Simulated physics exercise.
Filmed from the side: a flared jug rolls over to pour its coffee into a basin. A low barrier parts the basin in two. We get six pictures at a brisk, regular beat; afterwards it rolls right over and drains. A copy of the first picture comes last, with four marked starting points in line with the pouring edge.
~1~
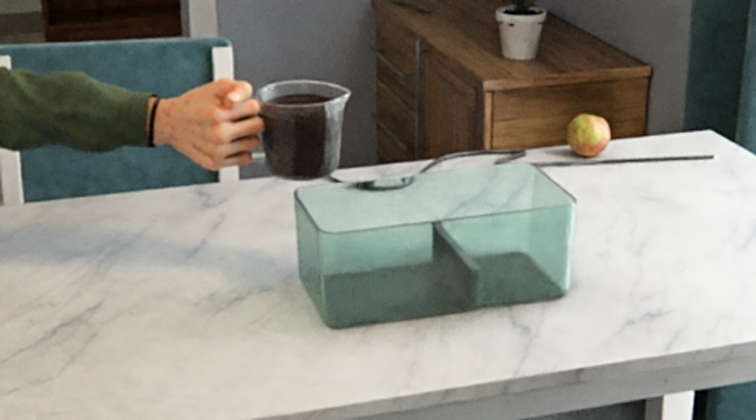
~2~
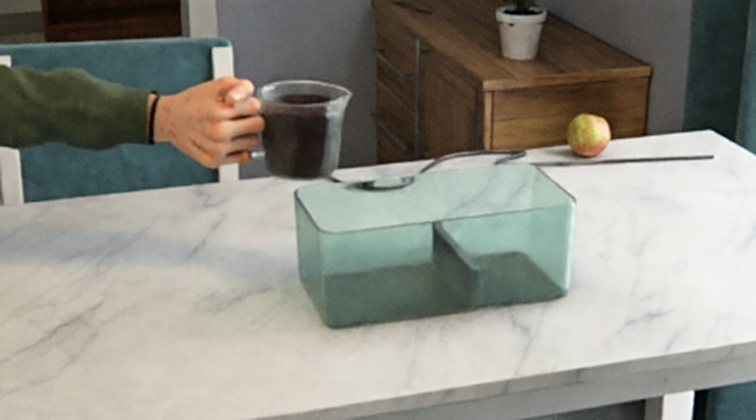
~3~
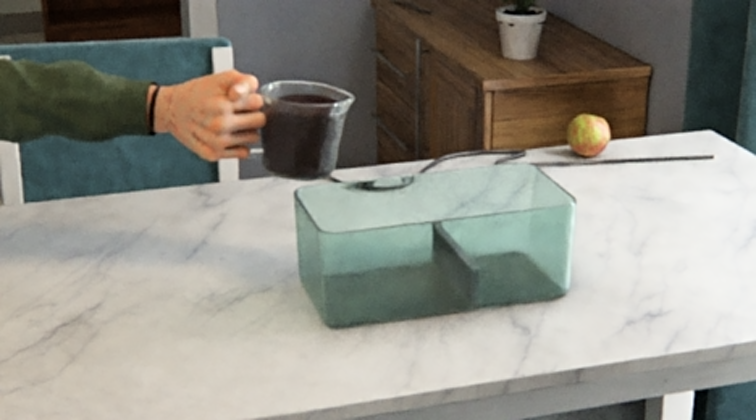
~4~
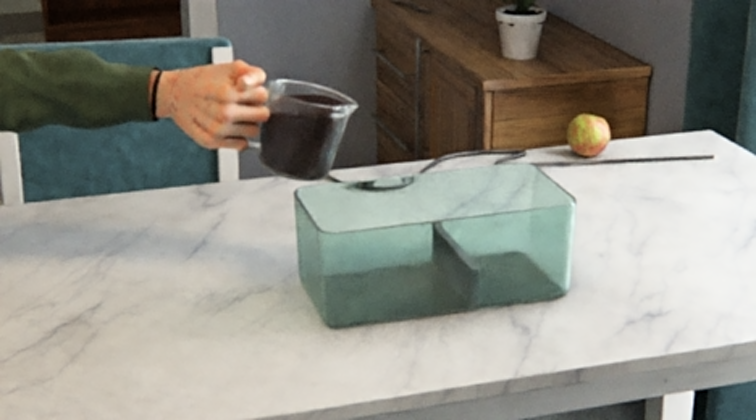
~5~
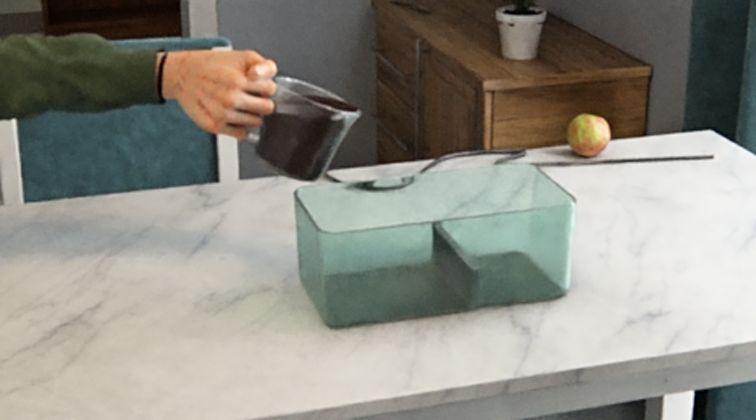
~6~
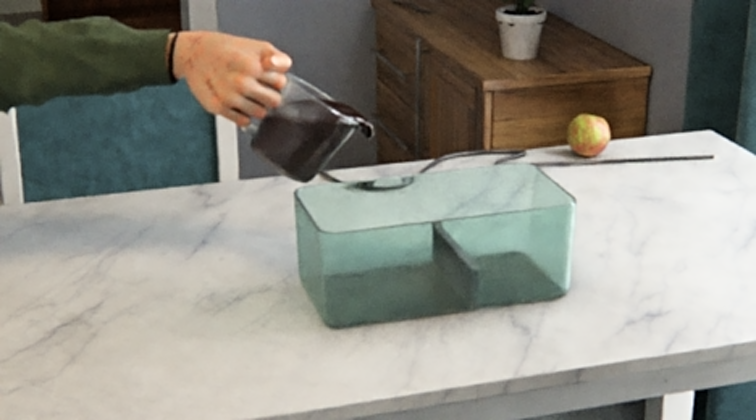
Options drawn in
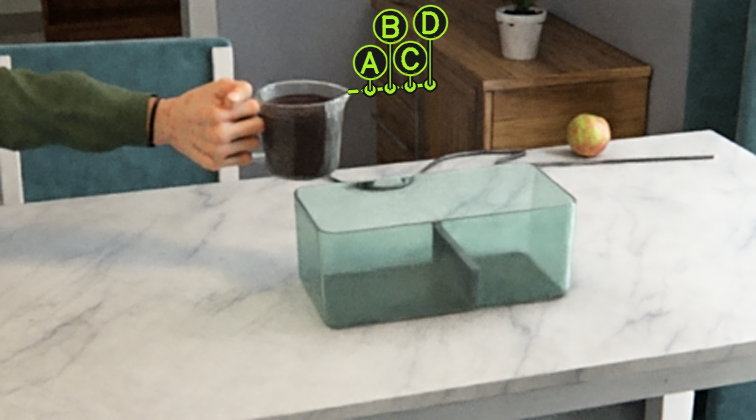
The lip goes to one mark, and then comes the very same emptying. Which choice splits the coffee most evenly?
Dot C.
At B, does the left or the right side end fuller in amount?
The left side.
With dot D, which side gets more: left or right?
The right one.
On the marked copy, A at (370, 90); B at (390, 88); C at (410, 86); D at (430, 84).
Choosing A, about 95 % ends left of the wall and 4 % right of it.
Choosing B, about 92 % ends left of the wall and 7 % right of it.
Choosing C, about 53 % ends left of the wall and 47 % right of it.
Choosing D, about 15 % ends left of the wall and 85 % right of it.
